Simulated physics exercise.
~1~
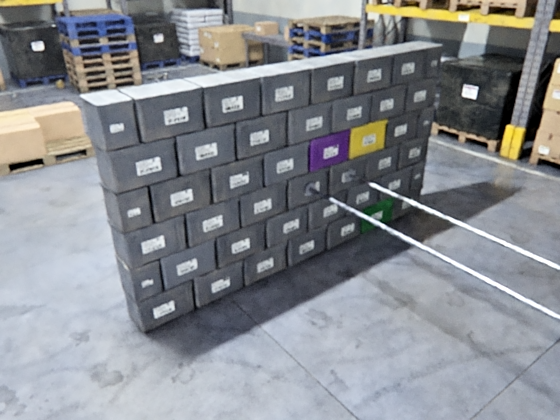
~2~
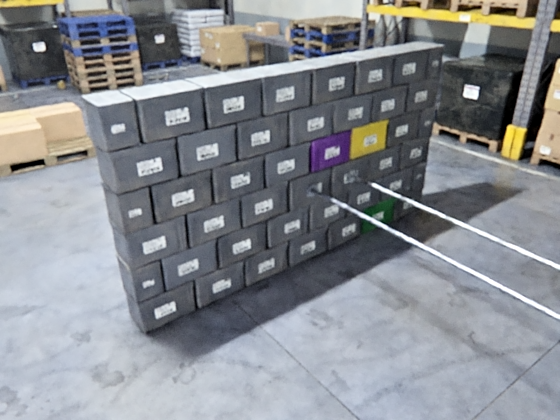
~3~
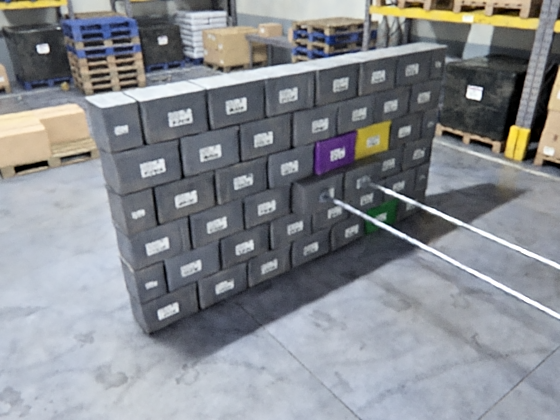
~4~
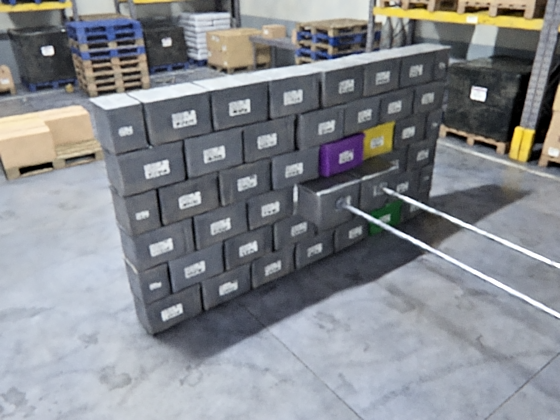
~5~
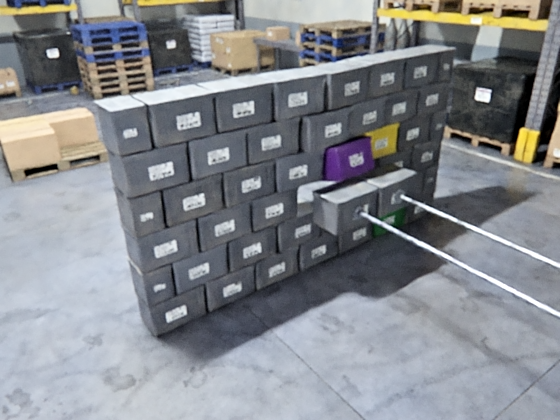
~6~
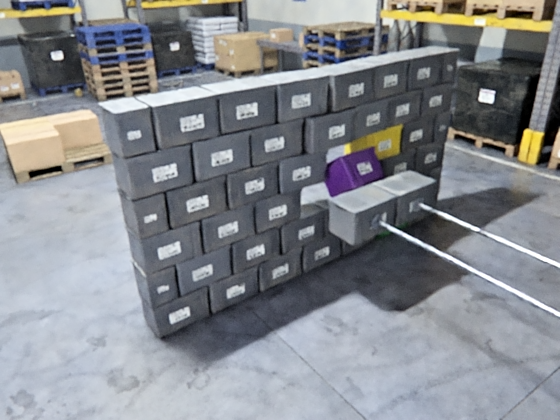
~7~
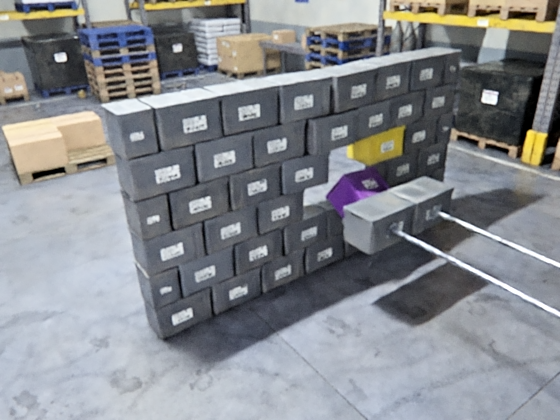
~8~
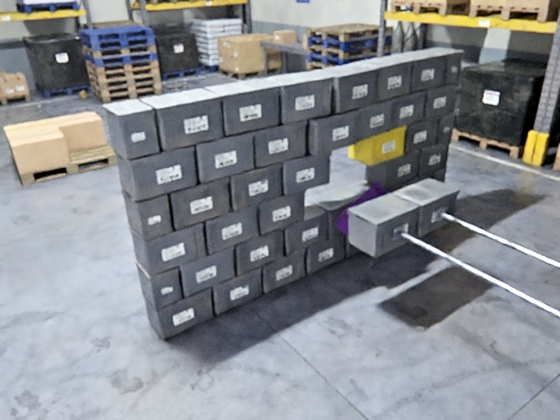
The clip shows a freestanding wall of stacked grey totes, a few coloured, as two long rods draw a neighbouring pair of grey ones steadily out toward the right. The purple tote above tips and drops into the gap behind them, while the yellow tote stays in place.
